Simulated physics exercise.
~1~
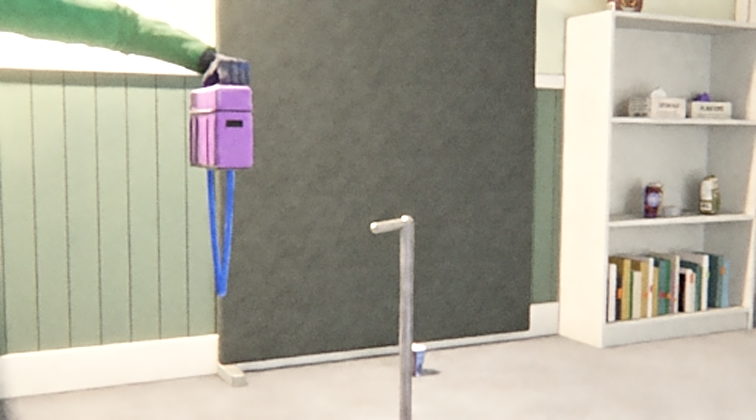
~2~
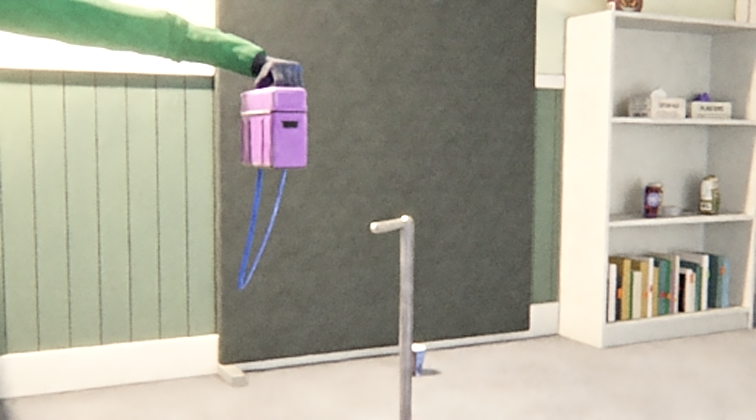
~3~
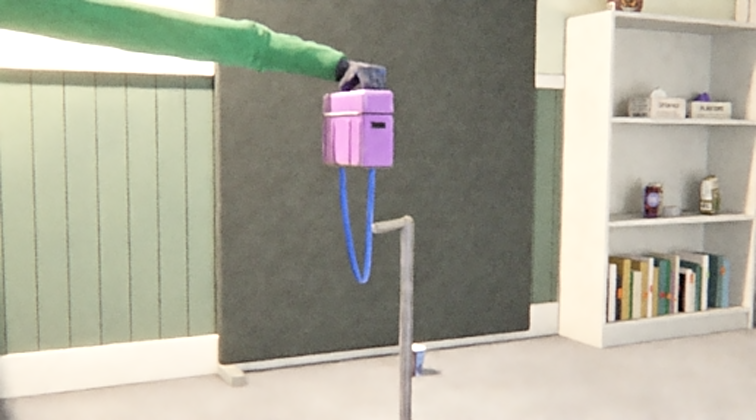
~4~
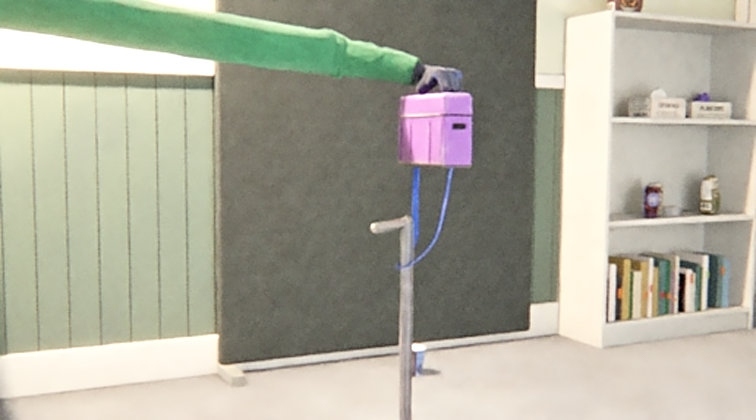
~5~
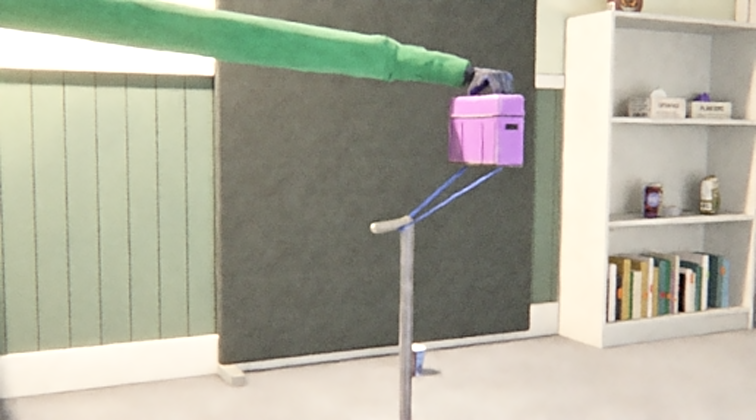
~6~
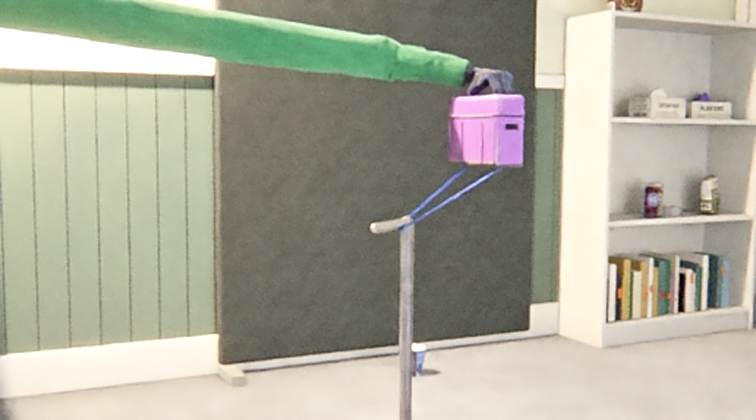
At the start, a gloved hand on a long green-sleeved arm holds a purple case upright by its top, with a blue loop hanging beneath it. A metal post with a short hook pointing left stands before a dark panel, with a bookshelf to the right. The arm carries the case steadily right, and the loop sways as it nears the post. The case passes above the post while the loop trails down beside it. Then the loop catches at the post and pulls tight on a slant. The hand stops, and the case stays held just past the post.
